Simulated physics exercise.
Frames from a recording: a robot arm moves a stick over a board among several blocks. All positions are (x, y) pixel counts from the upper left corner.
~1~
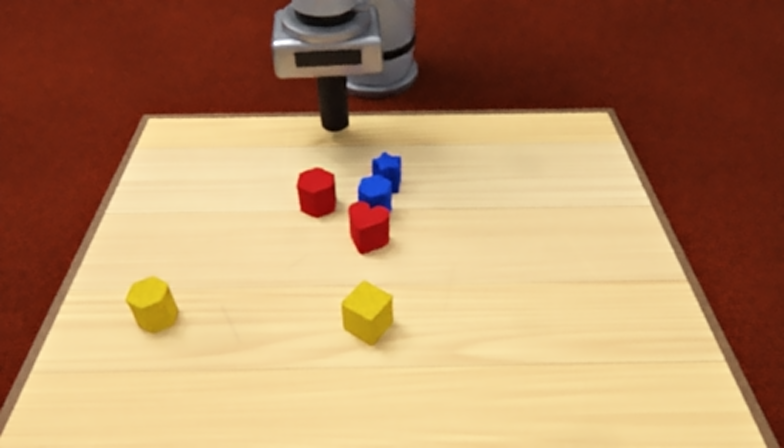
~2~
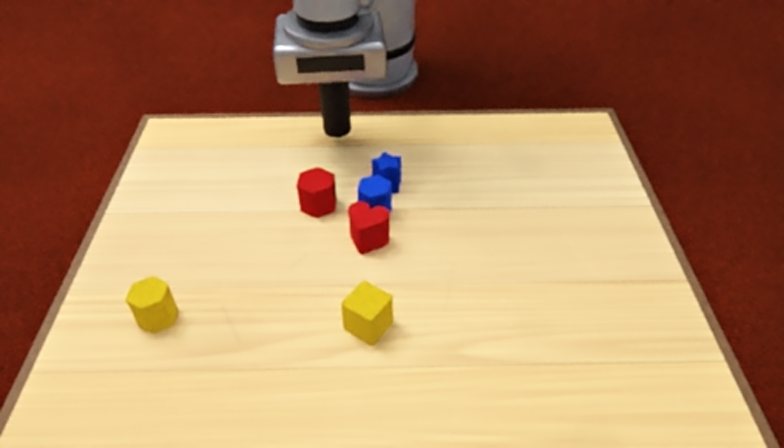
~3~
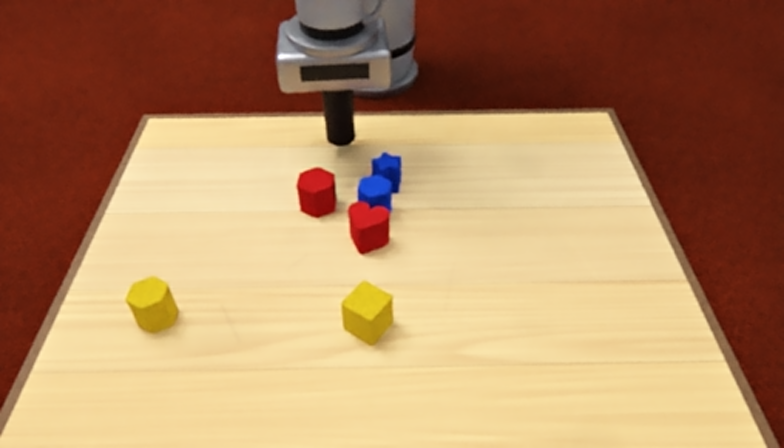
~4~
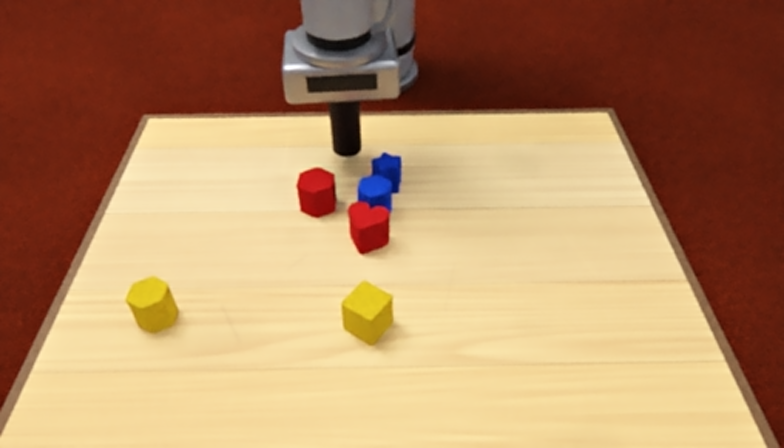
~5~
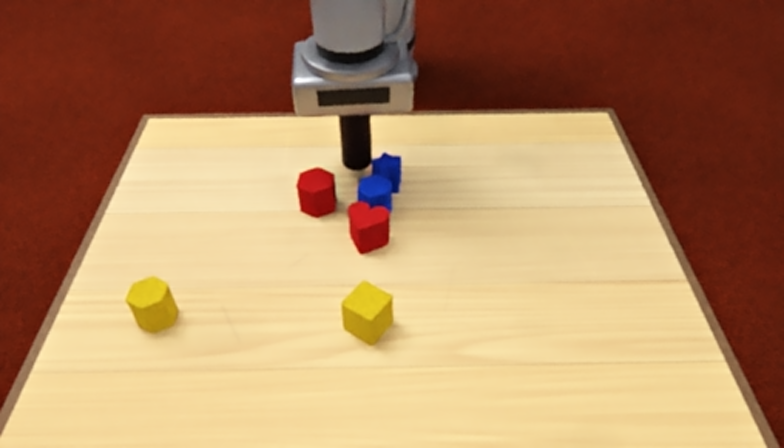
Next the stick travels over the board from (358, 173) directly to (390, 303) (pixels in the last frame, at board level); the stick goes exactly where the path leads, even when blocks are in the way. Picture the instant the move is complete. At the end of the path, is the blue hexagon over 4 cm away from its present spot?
That would be a yes.
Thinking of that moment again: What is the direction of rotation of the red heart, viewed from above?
My prediction: CW.
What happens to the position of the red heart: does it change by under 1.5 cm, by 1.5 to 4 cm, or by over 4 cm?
Over 4 cm.
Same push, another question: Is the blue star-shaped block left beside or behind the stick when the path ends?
Final answer: Yes.
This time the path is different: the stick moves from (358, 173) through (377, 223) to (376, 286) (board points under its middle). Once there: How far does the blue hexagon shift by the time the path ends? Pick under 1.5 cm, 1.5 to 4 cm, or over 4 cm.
Answer: More than 4 cm.
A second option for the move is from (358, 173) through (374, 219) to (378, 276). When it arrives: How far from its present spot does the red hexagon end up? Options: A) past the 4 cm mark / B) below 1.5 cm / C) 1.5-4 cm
I'll go with B - below 1.5 cm.
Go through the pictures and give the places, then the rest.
In the first frame, lower end of the stick at (335, 124), tops of blocks, yellow square block at (367, 299), red heart at (367, 214), blue hexagon at (375, 185), blue star-shaped block at (387, 160).
In the second frame, stick at (337, 130), blocks as before.
In the third frame, stick at (341, 138), blocks as before.
In the fourth frame, stick at (347, 148), blocks as before.
In the fifth frame, stick at (357, 162), yellow square block at (367, 299), red heart at (367, 214), blue hexagon at (375, 185), blue star-shaped block at (387, 160).
On the path given first. One third of the way, stick at (367, 199); red heart at (368, 218), turned 15° clockwise; blue hexagon at (388, 201), turned 30° anticlockwise; blue star-shaped block at (390, 167), turned 65° anticlockwise.
Two thirds of the way, stick at (378, 242); red heart at (372, 258), turned 55° clockwise; blue hexagon at (412, 223), turned 85° anticlockwise; blue star-shaped block at (390, 167), turned 65° anticlockwise.
At the end, stick at (390, 291); yellow square block at (348, 339), turned 15° clockwise; red heart at (372, 310), turned 85° clockwise; blue hexagon at (412, 223), turned 85° anticlockwise; blue star-shaped block at (390, 167), turned 65° anticlockwise.
